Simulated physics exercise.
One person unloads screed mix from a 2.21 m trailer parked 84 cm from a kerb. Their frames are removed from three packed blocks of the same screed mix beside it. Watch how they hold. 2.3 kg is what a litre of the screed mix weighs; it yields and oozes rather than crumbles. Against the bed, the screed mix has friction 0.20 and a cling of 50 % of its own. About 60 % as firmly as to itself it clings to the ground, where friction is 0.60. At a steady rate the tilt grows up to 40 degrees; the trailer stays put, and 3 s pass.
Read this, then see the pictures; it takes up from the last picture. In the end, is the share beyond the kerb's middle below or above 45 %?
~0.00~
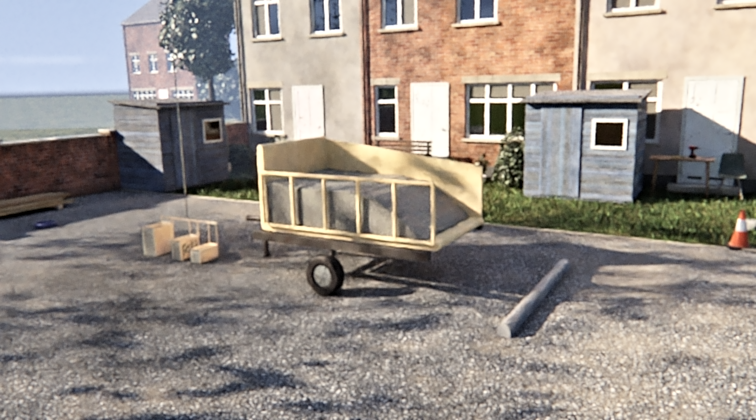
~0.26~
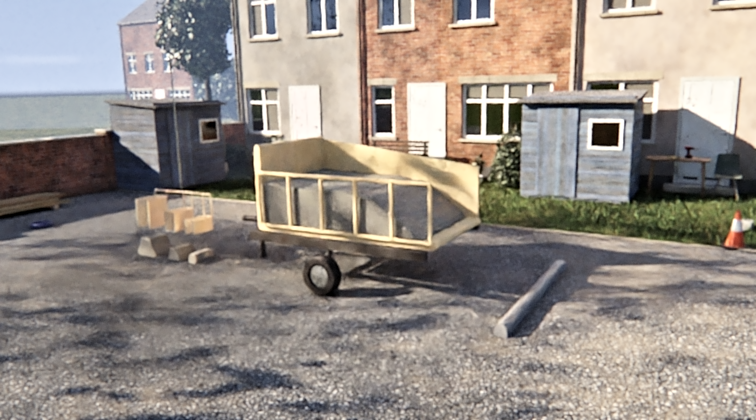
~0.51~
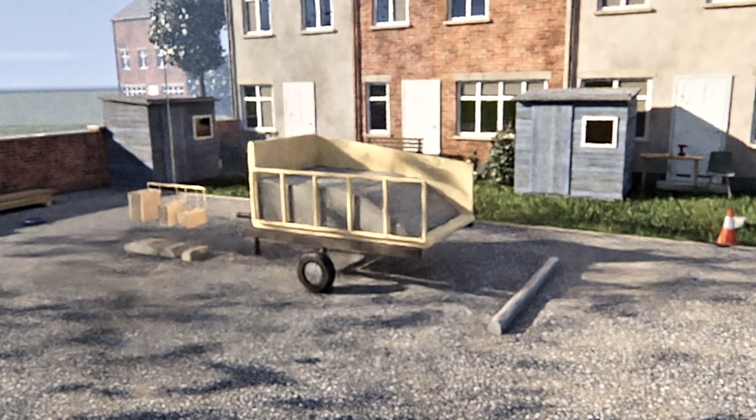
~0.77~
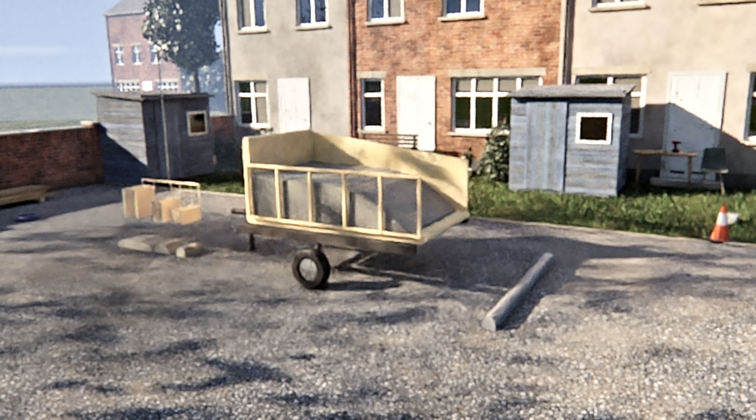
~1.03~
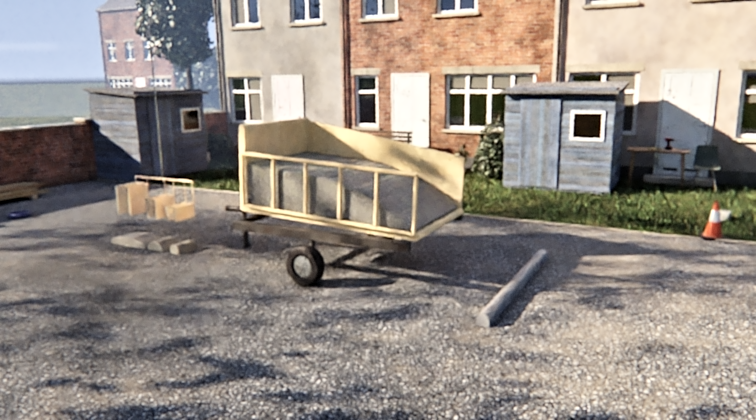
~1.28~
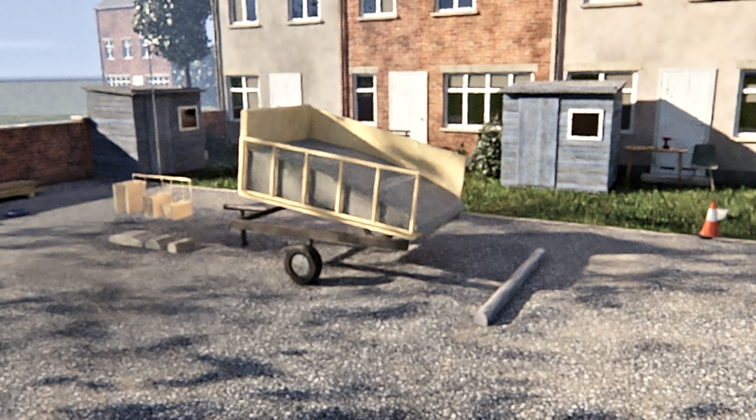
It sits in excess of 45 per cent.
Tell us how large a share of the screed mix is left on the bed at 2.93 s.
Around 30 %.
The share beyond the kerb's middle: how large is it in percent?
That share is some 60 percent.
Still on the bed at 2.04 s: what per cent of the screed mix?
About 80 %.
After 2.04 s, the tilt is 20 degrees, 79 % is on the bed and 0 % past the kerb's middle.
After 2.93 s, the tilt is 34 degrees, 29 % is on the bed and 25 % past the kerb's middle.
After 3.83 s, the tilt is 40 degrees, none is on the bed and 59 % past the kerb's middle.
After 4.72 s, the tilt is 40 degrees, none is on the bed and 60 % past the kerb's middle.
After 6.42 s, at the end, the tilt is 40 degrees, none is on the bed and 60 % past the kerb's middle.
